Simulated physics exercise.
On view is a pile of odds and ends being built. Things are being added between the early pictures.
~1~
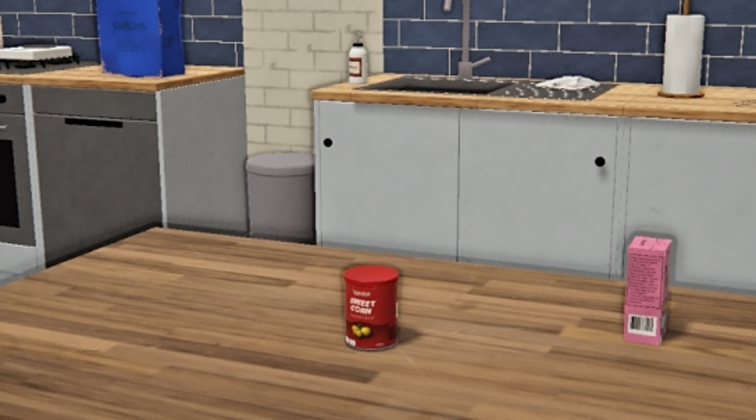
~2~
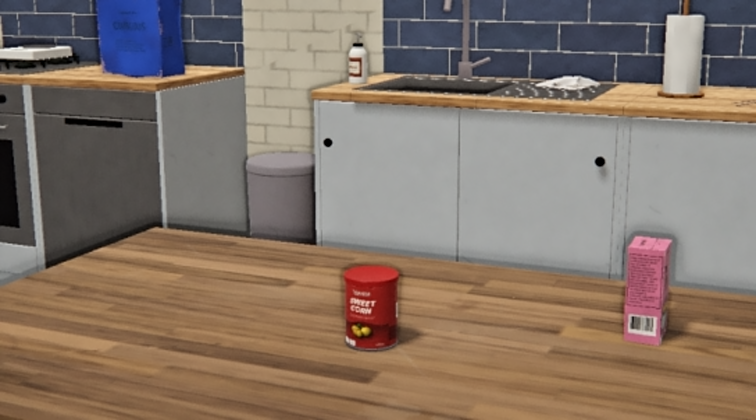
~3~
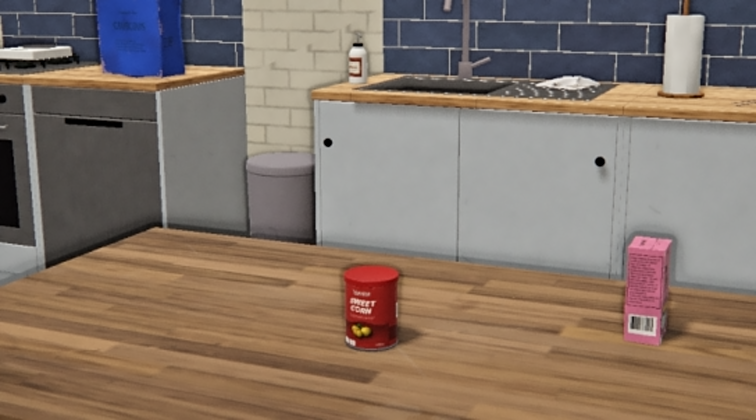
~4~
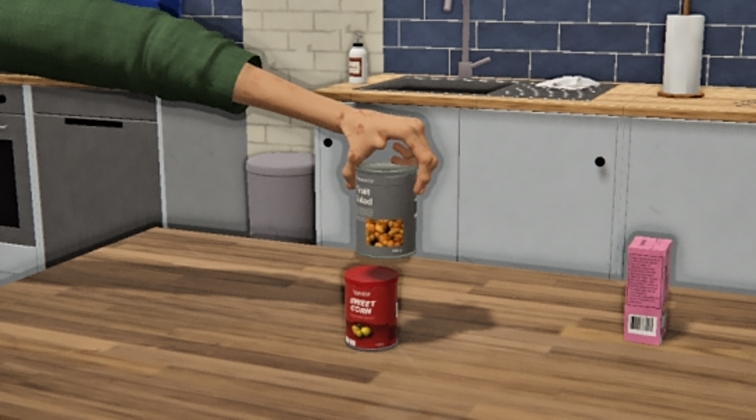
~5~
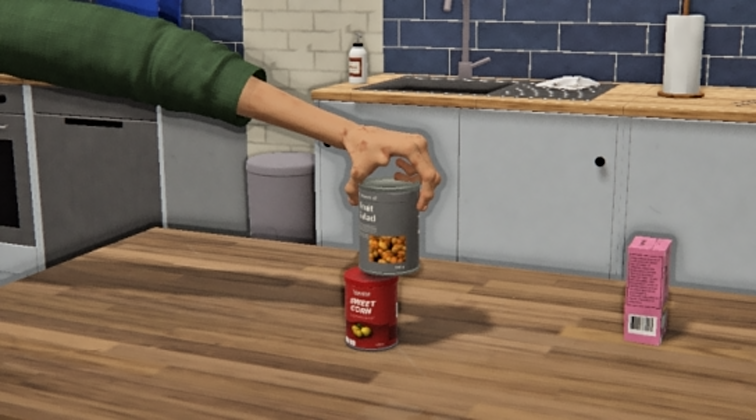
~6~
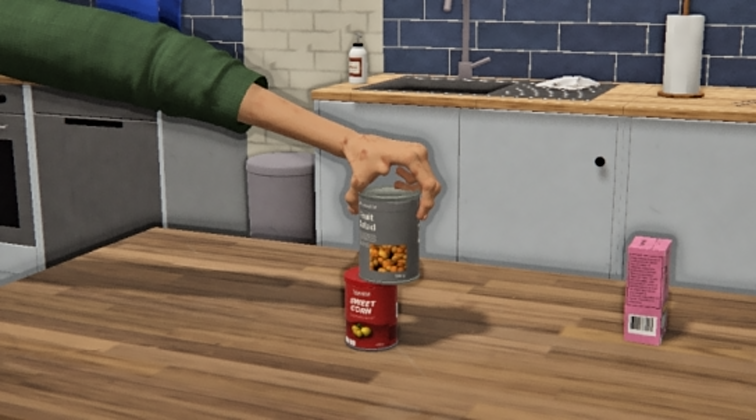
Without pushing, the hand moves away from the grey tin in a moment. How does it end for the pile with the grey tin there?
It is going to stay together.
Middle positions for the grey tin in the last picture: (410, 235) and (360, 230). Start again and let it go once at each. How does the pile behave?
Lab note - try 1: Collapse; try 2: No collapse.
Then, 0.30 s after the last picture, nothing has stirred.
Then, 0.70 s after the last picture, grey tin resting near (389, 234).
At rest, all 3 in place. Seen from the same camera at the end, grey tin near (389, 234). The pile holds.
